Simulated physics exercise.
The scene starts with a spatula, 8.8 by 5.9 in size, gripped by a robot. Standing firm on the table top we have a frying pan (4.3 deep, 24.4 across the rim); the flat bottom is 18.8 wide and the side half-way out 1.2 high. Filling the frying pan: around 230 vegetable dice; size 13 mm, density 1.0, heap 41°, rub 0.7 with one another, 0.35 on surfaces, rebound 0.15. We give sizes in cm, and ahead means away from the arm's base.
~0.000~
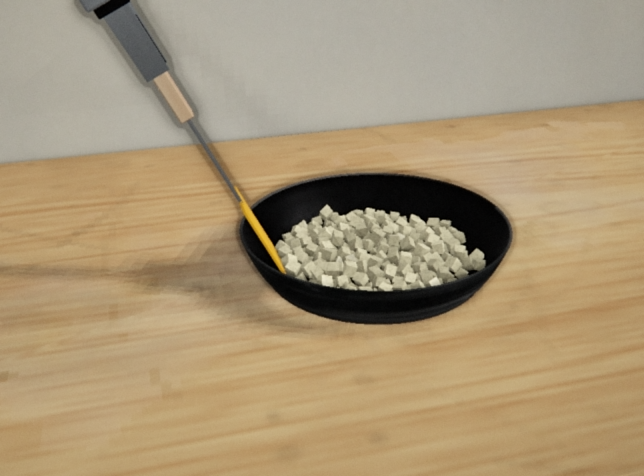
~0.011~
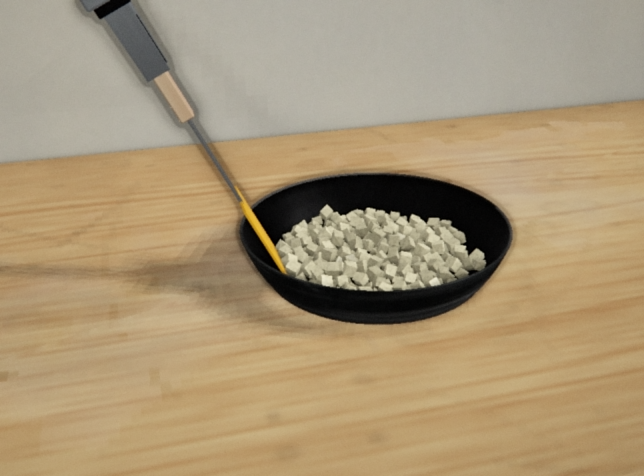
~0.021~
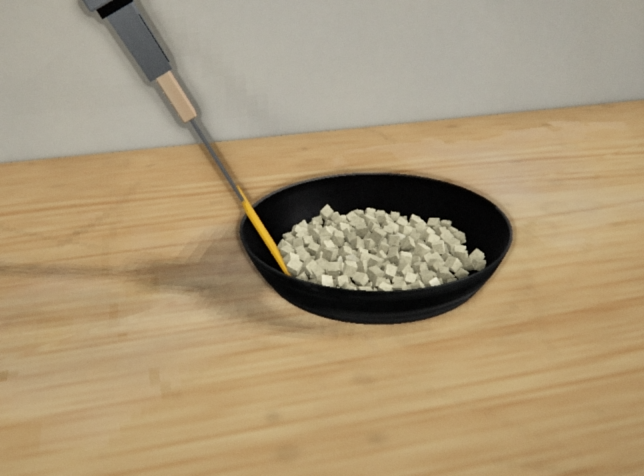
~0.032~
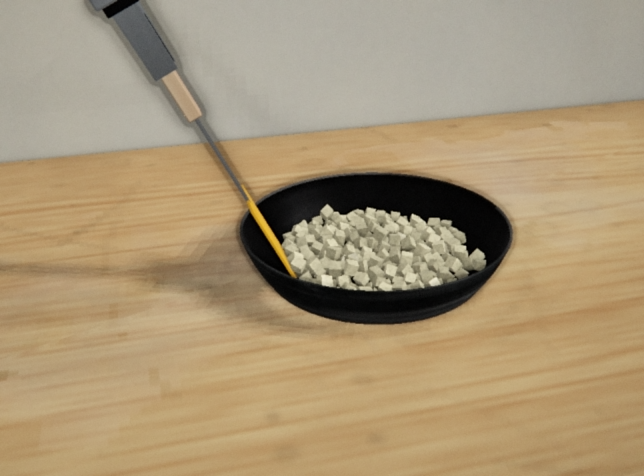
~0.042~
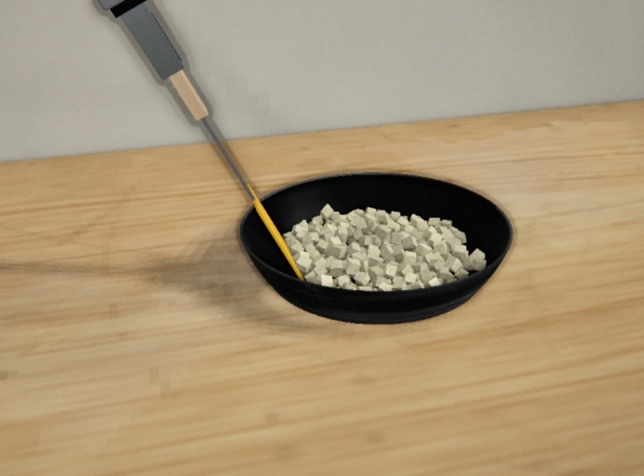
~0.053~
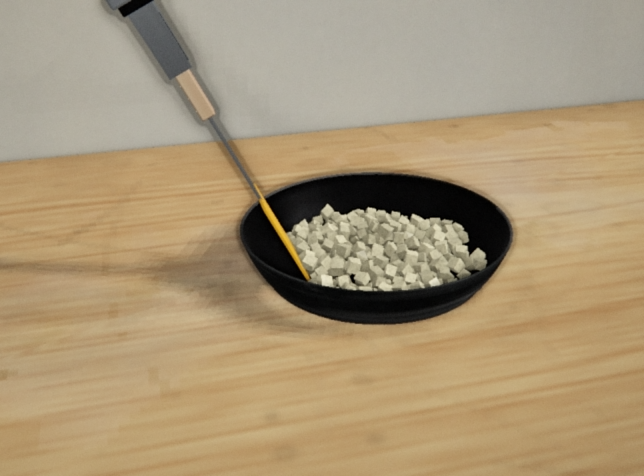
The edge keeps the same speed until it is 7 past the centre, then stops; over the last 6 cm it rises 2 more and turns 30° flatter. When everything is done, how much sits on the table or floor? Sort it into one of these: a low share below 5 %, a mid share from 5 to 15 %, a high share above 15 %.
A low share, below 5 %.
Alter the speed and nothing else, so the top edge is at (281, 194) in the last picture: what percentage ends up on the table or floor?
My guess is around 10 percent.
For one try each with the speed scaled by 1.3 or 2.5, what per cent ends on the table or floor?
Close to 5 and 5 percent respectively.
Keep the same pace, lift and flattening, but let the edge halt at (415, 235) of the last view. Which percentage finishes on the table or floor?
Roughly 0 per cent, I'd say.
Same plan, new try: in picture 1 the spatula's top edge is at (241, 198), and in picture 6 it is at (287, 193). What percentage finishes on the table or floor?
Close to 5 in a hundred.
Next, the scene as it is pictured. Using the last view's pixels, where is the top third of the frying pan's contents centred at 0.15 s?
It is centred near (413, 237).
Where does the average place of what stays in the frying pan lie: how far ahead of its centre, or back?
Some 4.0 cm ahead of the centre.
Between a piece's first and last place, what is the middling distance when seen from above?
The answer is about 3 cm.
After 0.15 s, sloping 64°, highest piece 5 above the table; 234 in the frying pan.
After 0.25 s, sloping 52°, highest piece 5 above the table; 233 in the frying pan, 1 on the blade or in flight.
After 0.50 s, sloping 34°, highest piece 5 above the table; 228 in the frying pan, 6 on the table or floor.
After 1.55 s, sloping 34°, highest piece 5 above the table; 228 in the frying pan, 6 on the table or floor.
In the end, 228 in the frying pan, 6 on the table or floor. That is 3 % on the table or floor.
